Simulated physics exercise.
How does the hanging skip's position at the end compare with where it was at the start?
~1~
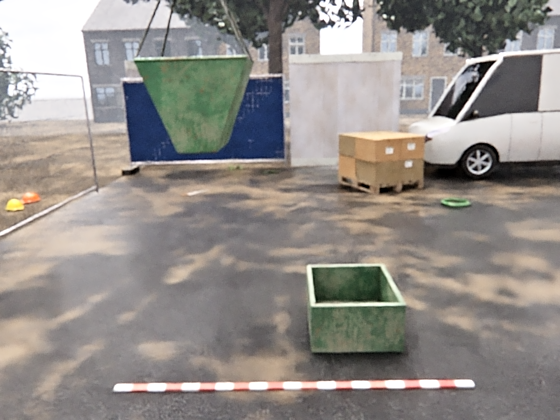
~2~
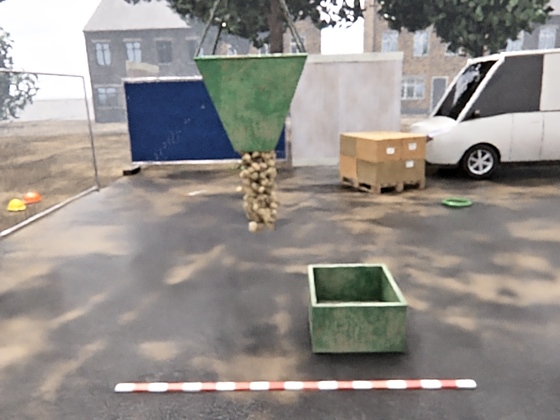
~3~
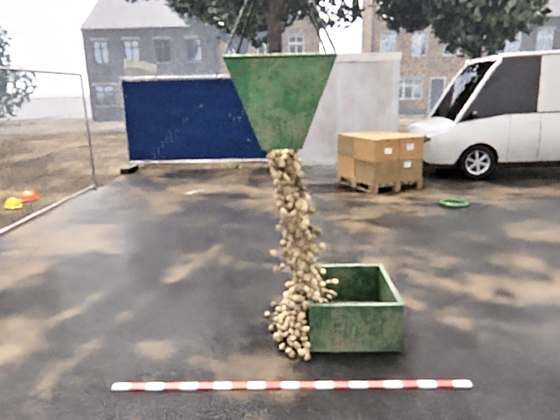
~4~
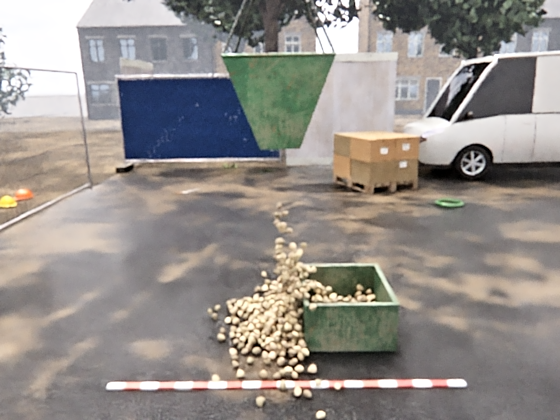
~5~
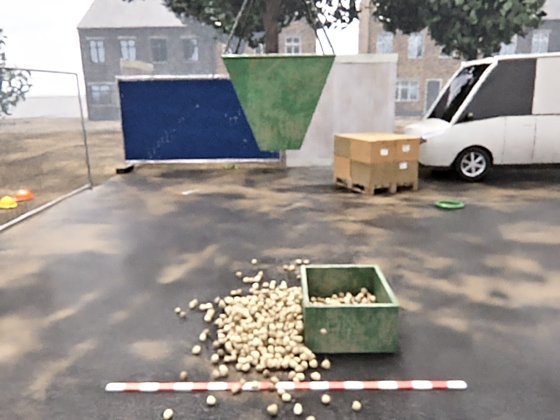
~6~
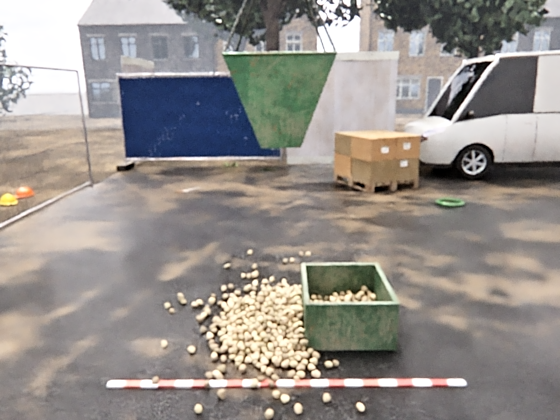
At the start the skip hangs farther left, in front of the blue panel. At the end it hangs farther to the right, where the blue and white panels meet.
